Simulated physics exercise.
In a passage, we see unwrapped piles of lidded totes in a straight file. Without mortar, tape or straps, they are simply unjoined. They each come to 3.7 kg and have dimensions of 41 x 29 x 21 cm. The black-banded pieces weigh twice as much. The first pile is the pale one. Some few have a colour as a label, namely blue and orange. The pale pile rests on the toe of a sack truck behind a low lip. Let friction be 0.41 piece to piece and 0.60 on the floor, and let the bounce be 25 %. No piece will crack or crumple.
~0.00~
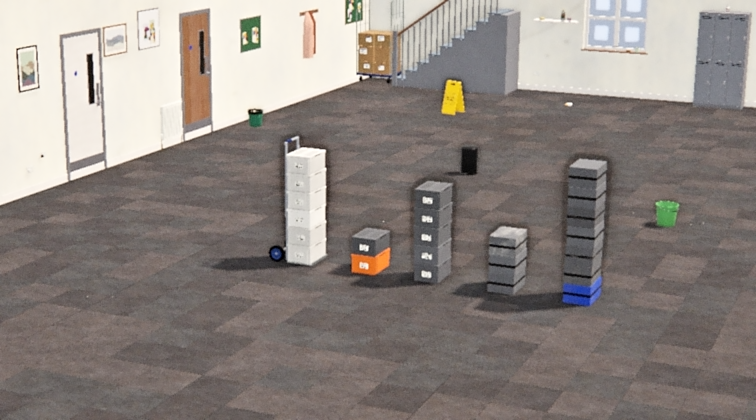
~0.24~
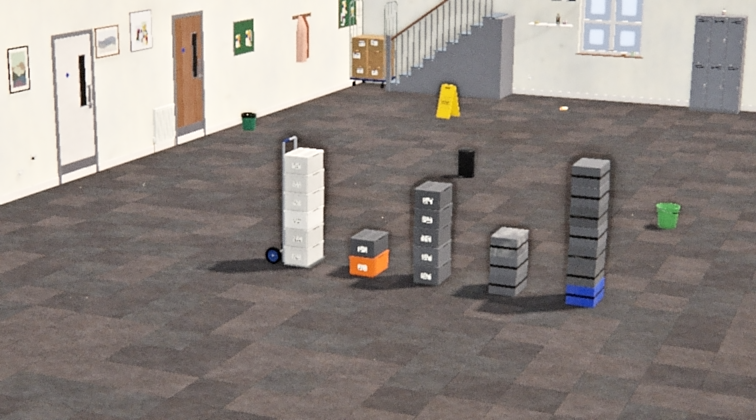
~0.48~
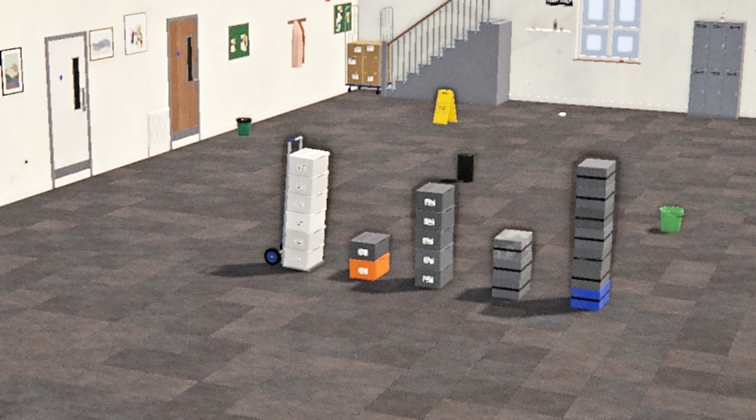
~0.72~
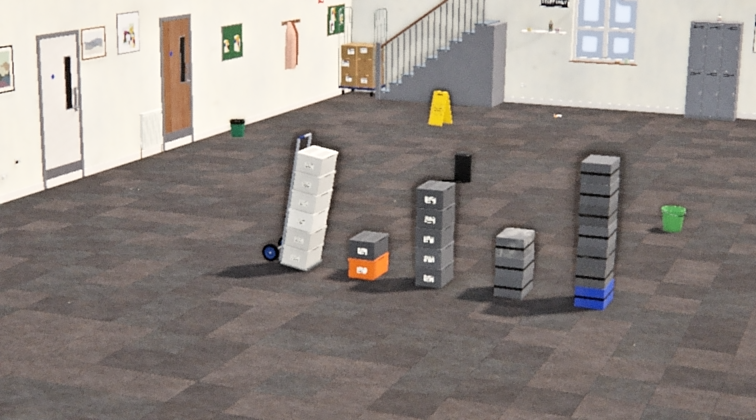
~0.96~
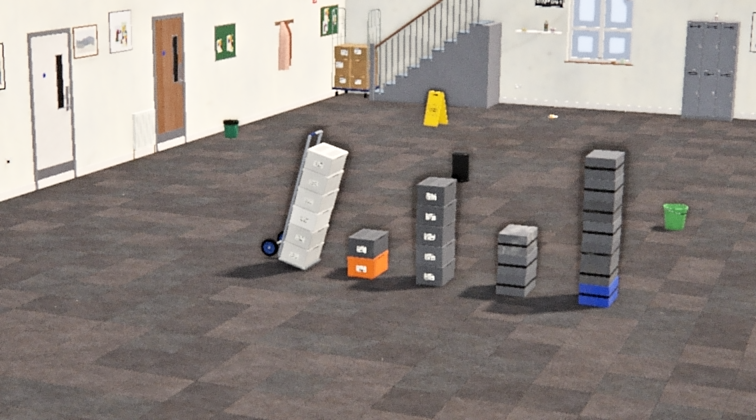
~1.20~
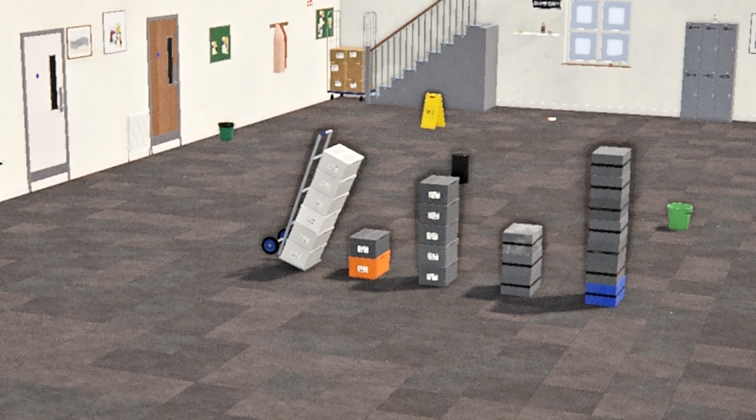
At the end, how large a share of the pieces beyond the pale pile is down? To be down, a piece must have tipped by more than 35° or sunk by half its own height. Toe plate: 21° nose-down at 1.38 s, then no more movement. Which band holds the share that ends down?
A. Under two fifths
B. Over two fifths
Under two fifths (A).
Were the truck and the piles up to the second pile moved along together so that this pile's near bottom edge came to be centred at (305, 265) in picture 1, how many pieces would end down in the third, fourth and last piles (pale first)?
Down per pile: Third 0, fourth 0, last 0.
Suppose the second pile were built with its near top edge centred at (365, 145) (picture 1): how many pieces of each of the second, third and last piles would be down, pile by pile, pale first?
Second 7, third 5, last 0.
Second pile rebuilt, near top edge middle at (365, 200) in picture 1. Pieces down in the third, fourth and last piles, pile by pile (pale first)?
Counts down - third: 5; fourth: 2; last: 0.
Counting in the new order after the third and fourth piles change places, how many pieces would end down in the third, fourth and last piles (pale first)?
Count of fallen pieces - third: 0; fourth: 0; last: 0.
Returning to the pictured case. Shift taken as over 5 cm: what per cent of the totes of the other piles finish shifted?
Shifted: 20 per cent.
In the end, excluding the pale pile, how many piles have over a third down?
Counted up, you get 0.
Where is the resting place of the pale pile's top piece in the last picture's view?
Near (405, 265).
After 1.44 s, 6 of the pale pile down; none of the 17 other totes down.
After 1.72 s, 6 of the pale pile down; none of the 17 other totes down, 1 disturbed.
At rest (2.6 s), 6 of the pale pile down; none of the 17 other totes down, 5 disturbed; orange tote unmoved; blue tote unmoved. That is 0 per cent. As the last picture would show them, middles, orange tote near (370, 264), blue tote near (605, 290).
